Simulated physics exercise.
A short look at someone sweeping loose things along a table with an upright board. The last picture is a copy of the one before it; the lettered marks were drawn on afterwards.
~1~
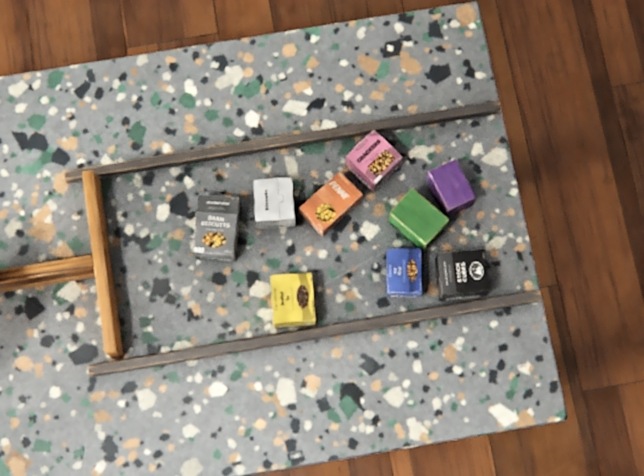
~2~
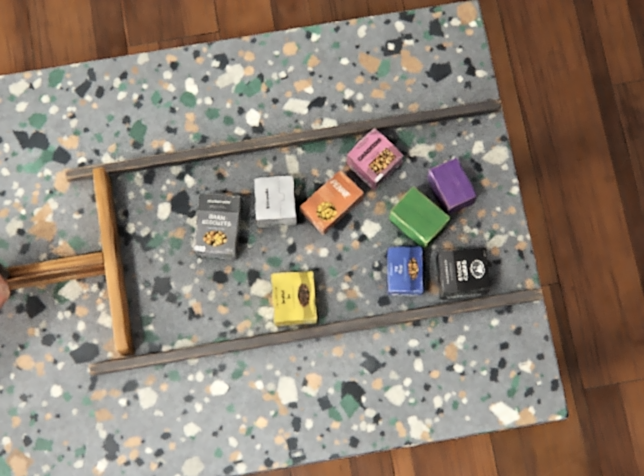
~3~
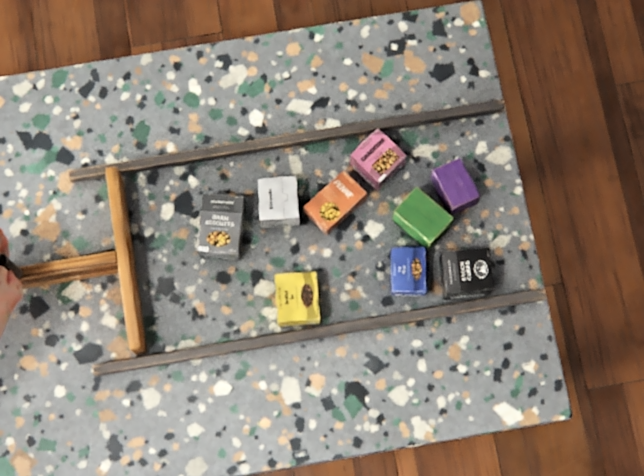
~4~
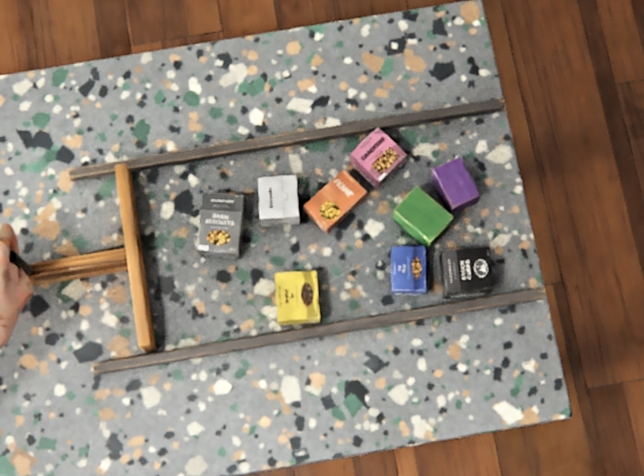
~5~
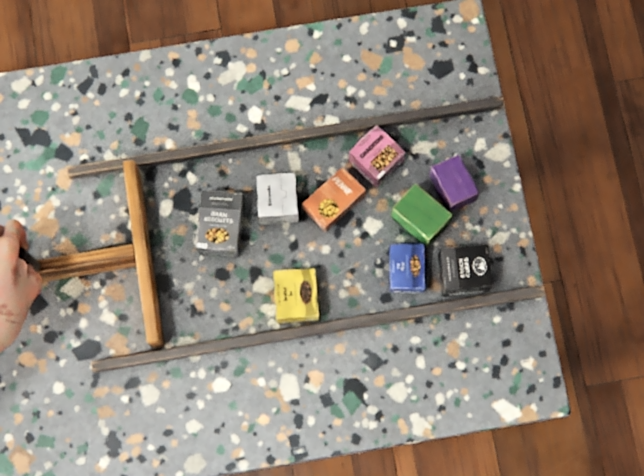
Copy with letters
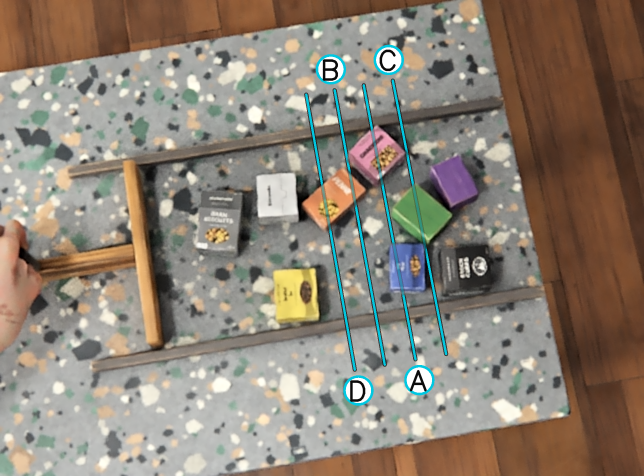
A wooden T-shaped pusher slides slowly to the right between two dark rails on a speckled terrazzo-patterned surface over a wood floor, seen from above. Ahead of it lie a dark grey box, a white one, a yellow one below, then orange, pink, green, blue, purple and black ones toward the right. A hand comes into view at the left, pushing the handle, while the boxes stay put, untouched.
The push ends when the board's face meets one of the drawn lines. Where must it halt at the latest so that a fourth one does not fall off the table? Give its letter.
Stop at C.
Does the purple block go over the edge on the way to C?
Yes.
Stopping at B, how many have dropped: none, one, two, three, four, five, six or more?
In all, none.
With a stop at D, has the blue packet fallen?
By then, no.
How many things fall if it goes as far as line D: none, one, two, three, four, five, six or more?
By then, none.
On the marked copy, A at (389, 219); B at (359, 224); C at (419, 214); D at (330, 228).
Taking C. A third of the way, board (241, 233); pink packet (382, 153); orange packet (357, 196).
Two thirds of the way, board (340, 216); green block (479, 224); purple block (463, 177).
When it is over, board (416, 204); green block over the edge; purple block over the edge; two fallen.
As for the rest, A is within the limit but short; B is within the limit but short; D is within the limit but short.
